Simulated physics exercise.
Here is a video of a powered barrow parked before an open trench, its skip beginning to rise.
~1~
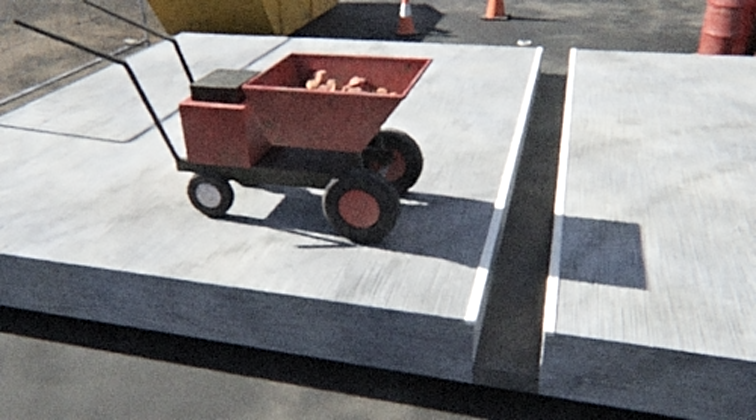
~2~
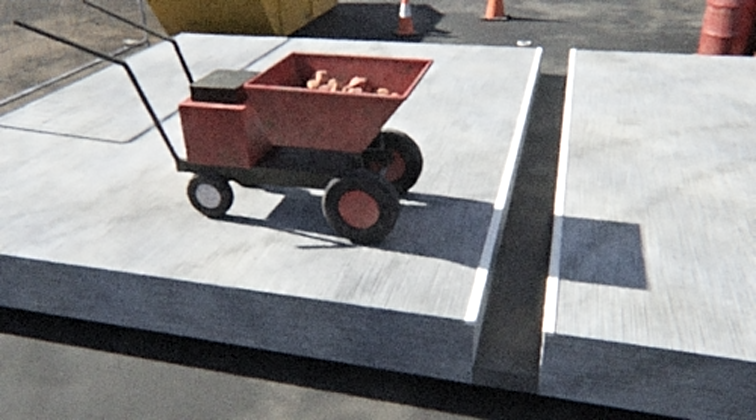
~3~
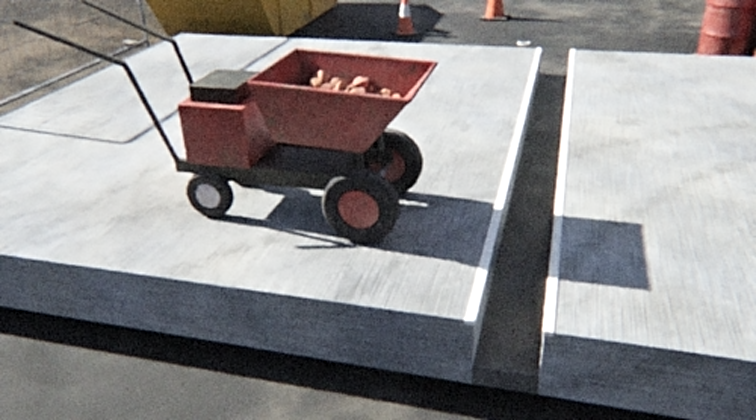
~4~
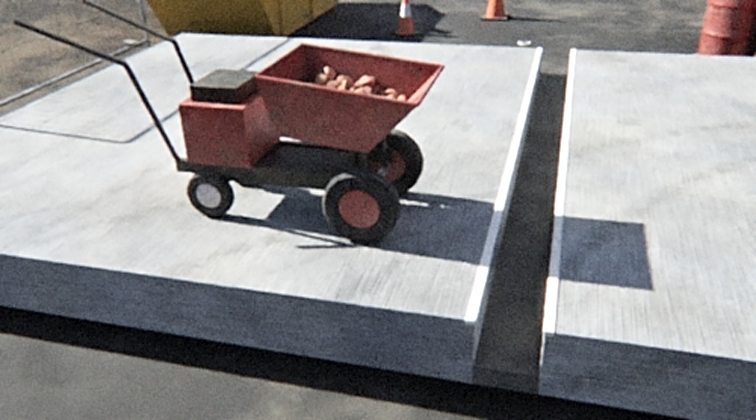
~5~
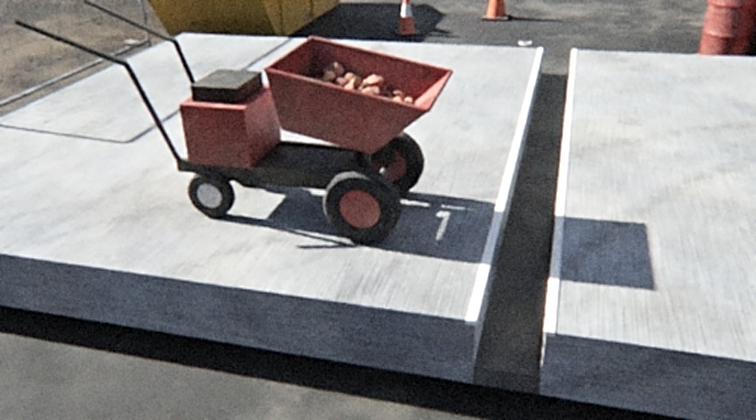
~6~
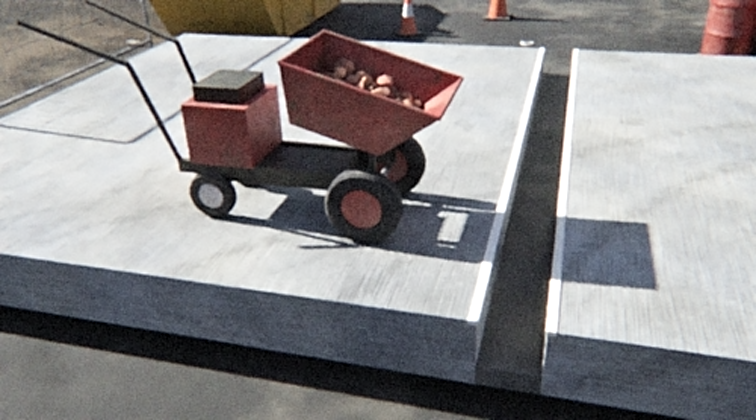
A red powered barrow with black handles and dark tyres stands on a pale concrete slab outdoors, seen from slightly above and to the side, its skip holding reddish lumps of rubble. To its right a dark trench separates the slab from another, with orange cones and a yellow container behind. The skip slowly tilts forward to the right, its rear rising, while the wheels and camera stay still.
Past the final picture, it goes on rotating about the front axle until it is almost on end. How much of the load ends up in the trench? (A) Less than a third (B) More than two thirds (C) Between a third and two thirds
(B) More than two thirds.
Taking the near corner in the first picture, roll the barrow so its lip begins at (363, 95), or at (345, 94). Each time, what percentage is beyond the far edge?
In order, close to 0 and 0 in a hundred.
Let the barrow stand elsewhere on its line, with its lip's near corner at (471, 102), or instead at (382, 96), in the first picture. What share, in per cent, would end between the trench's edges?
Close to 0 in a hundred, and close to 70 in a hundred.
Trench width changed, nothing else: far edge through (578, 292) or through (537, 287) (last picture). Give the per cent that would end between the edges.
Result, try 1: 100 in a hundred; try 2: 90 in a hundred.
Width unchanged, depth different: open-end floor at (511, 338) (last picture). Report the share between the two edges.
Something like 70 %.
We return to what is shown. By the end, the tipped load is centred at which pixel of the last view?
Near pixel (523, 261).
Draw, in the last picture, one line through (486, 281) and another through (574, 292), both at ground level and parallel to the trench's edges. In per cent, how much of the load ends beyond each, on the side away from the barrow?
Close to 100 % and 0 %, in that order.
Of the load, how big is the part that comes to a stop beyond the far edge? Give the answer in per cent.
My estimate is close to 0 in a hundred.
Soon after the last picture, skip tipped steeply; all in the skip.
A little later, skip tipped steeply; nearly all in the skip; a stray few short of the trench; a small part in or heaped over the trench.
Later still, skip tipped right over; a small part in the skip; a stray few short of the trench; most in or heaped over the trench; a stray few beyond it.
By the end, skip tipped right over; nearly all in or heaped over the trench; a stray few beyond it.
